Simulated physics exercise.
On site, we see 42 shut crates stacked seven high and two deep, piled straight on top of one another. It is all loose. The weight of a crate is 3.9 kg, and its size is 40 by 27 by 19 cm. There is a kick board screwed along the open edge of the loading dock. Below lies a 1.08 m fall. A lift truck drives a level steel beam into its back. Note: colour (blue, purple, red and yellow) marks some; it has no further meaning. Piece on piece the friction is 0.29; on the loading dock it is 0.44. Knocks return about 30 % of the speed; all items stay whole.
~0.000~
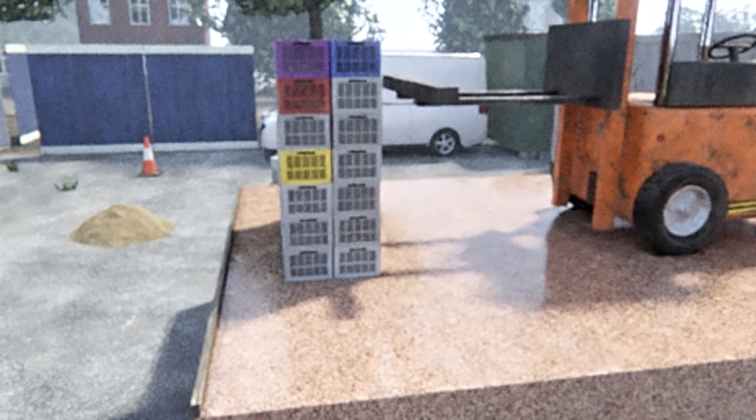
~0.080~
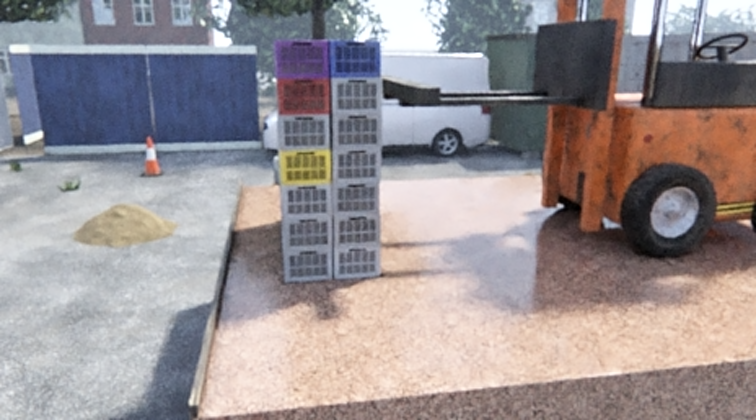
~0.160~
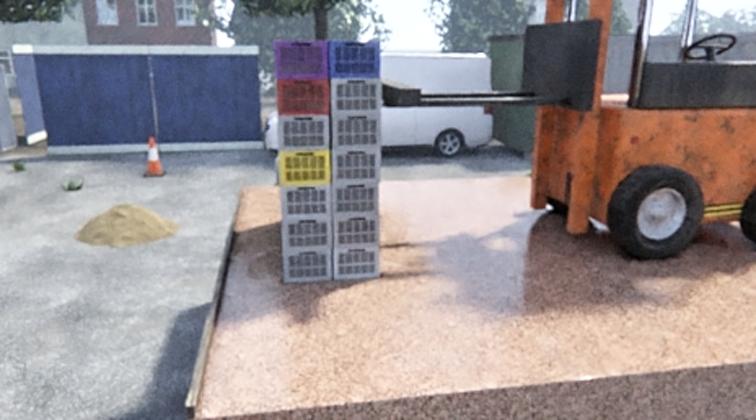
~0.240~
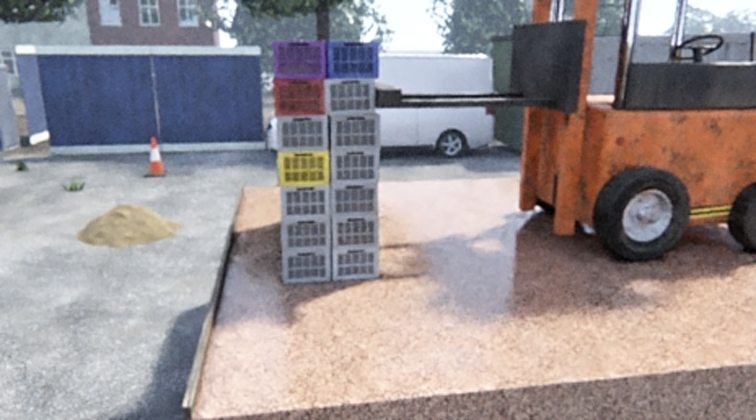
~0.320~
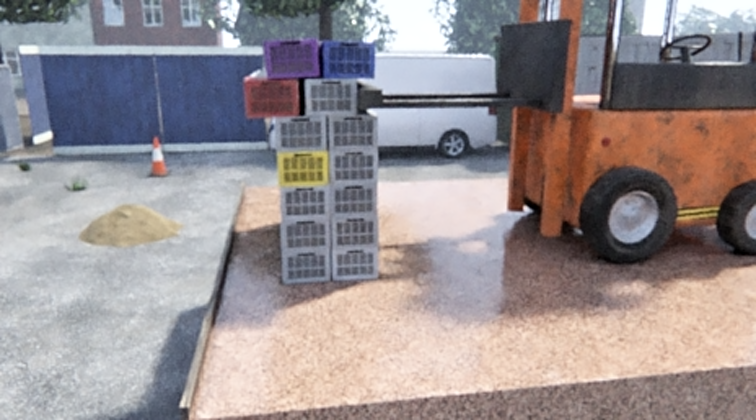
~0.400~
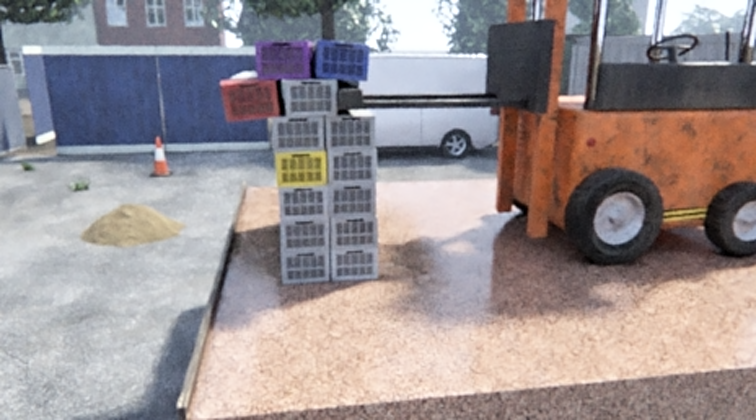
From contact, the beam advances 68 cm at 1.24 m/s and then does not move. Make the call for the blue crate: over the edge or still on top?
My call: Still on top.
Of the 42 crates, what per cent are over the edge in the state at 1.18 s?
By then, 15 per cent.
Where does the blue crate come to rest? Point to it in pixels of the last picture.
Roughly at (320, 86).
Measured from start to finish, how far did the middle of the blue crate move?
About 25 cm from where it started.
Around 0.68 s, none of the 42 crates over the edge, 20 disturbed; blue crate tipped 56°, 9 cm lower; red crate tipped 45°, 46 cm lower.
Around 1.18 s, 7 of the 42 crates over the edge; blue crate on its side; red crate upside down.
Finally (1.6 s), 9 of the 42 crates over the edge; blue crate on its side; purple crate on its side; red crate tipped 7°, 2.01 m lower. Seen by the last camera, middles, blue crate near (320, 86).
